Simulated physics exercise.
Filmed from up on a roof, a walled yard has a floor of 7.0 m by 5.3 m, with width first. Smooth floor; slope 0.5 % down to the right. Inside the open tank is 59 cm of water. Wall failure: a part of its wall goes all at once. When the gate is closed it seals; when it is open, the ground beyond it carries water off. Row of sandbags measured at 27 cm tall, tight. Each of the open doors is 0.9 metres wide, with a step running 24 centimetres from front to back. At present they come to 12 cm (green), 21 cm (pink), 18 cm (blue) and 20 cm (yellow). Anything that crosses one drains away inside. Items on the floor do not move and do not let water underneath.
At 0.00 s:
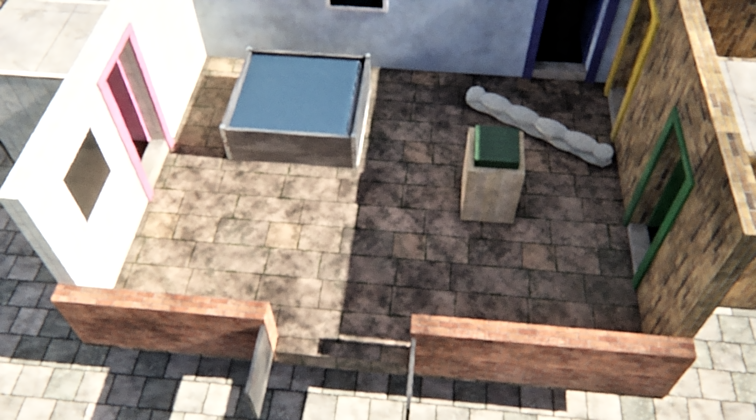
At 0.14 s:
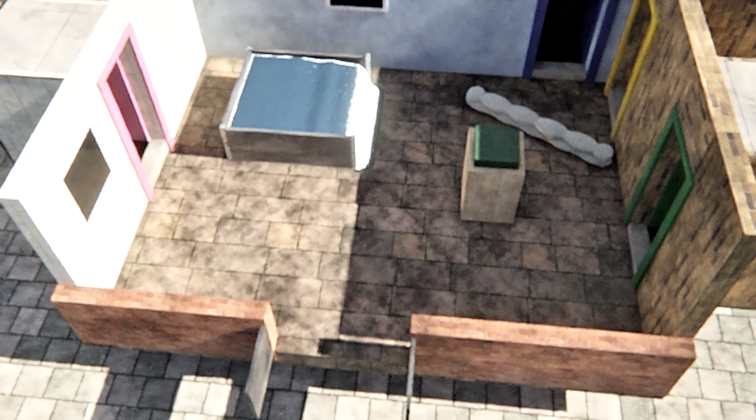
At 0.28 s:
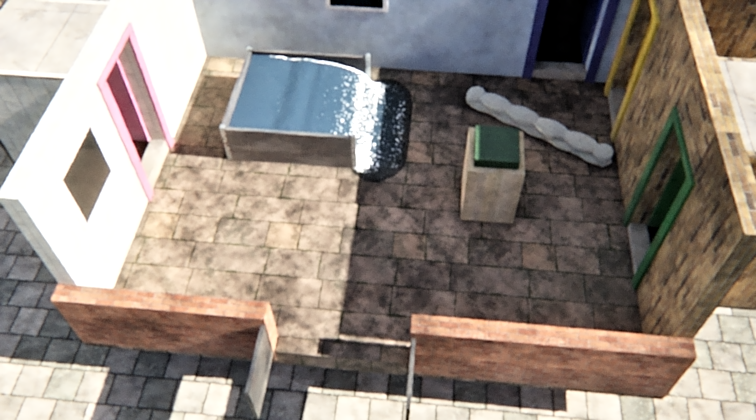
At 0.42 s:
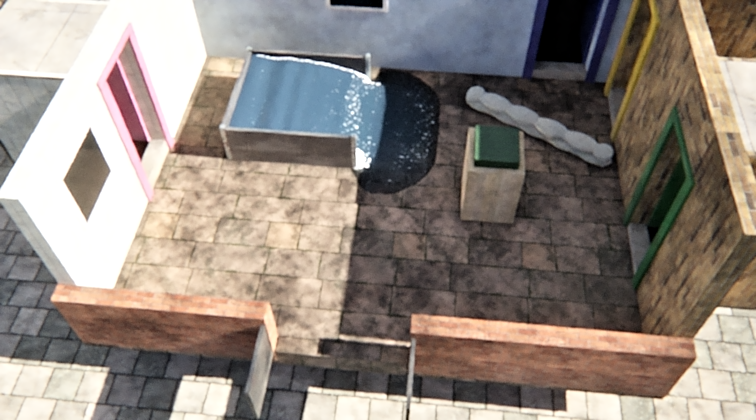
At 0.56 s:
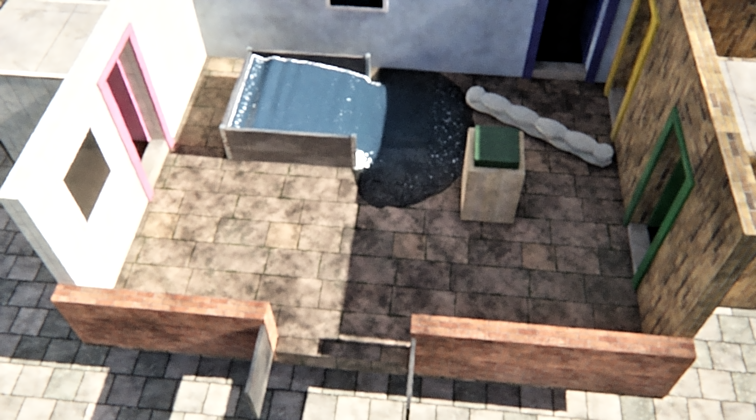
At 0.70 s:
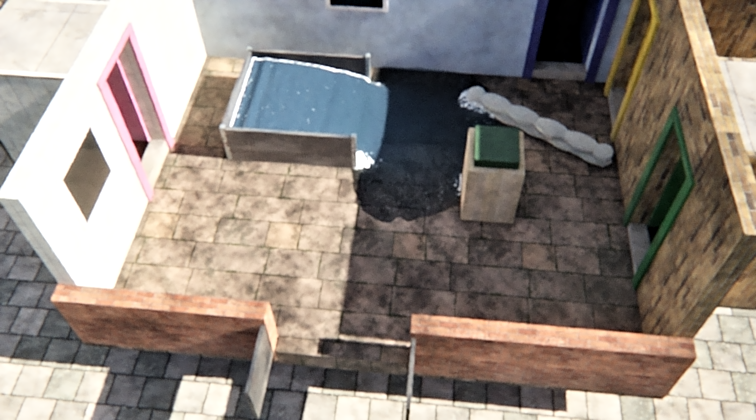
In a walled yard seen from above, the right side of an open tank gave way, and water poured out, spreading rightward over the paving until it met the pale sandbags and a green-topped block.
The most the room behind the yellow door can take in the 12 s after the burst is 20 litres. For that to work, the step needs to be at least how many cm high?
At least about 14.5 cm high.
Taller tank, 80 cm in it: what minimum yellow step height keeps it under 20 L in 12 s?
About 22 cm.
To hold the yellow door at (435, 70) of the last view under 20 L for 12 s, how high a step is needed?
12.0 cm.
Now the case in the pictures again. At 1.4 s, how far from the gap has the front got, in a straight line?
About 4.0 m.
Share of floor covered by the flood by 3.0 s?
50 %.
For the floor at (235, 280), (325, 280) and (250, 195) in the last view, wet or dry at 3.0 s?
First bone-dry, second bone-dry, third bone-dry.
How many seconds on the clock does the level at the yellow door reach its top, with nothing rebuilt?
Some 2.4 s, more or less.
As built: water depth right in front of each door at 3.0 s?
Green door 16 cm, pink door 0 cm, blue door 5 cm, yellow door 20 cm.
After 1.4 s water covers 25 % of the floor, deepest (29 cm) near (480, 113); it has not reached the yellow door.
After 3.0 s water covers 50 % of the floor, deepest (28 cm) near (613, 199); 20 cm at the yellow door, 0 litres in over its 20 cm step.
After 12.0 s water covers 95 % of the floor, deepest (9 cm) near (246, 61); 7 cm at the yellow door, 1 litre in over its 20 cm step.
At the yellow door as built, the water arrived by 1.9 s and peaked near 21 cm at 2.4 s.
Run again over the same 12 s with other heights there, 32 litres in over 13 cm, 5 litres over 17.5 cm. The limit of 20 litres is kept from about 14.5 cm up.
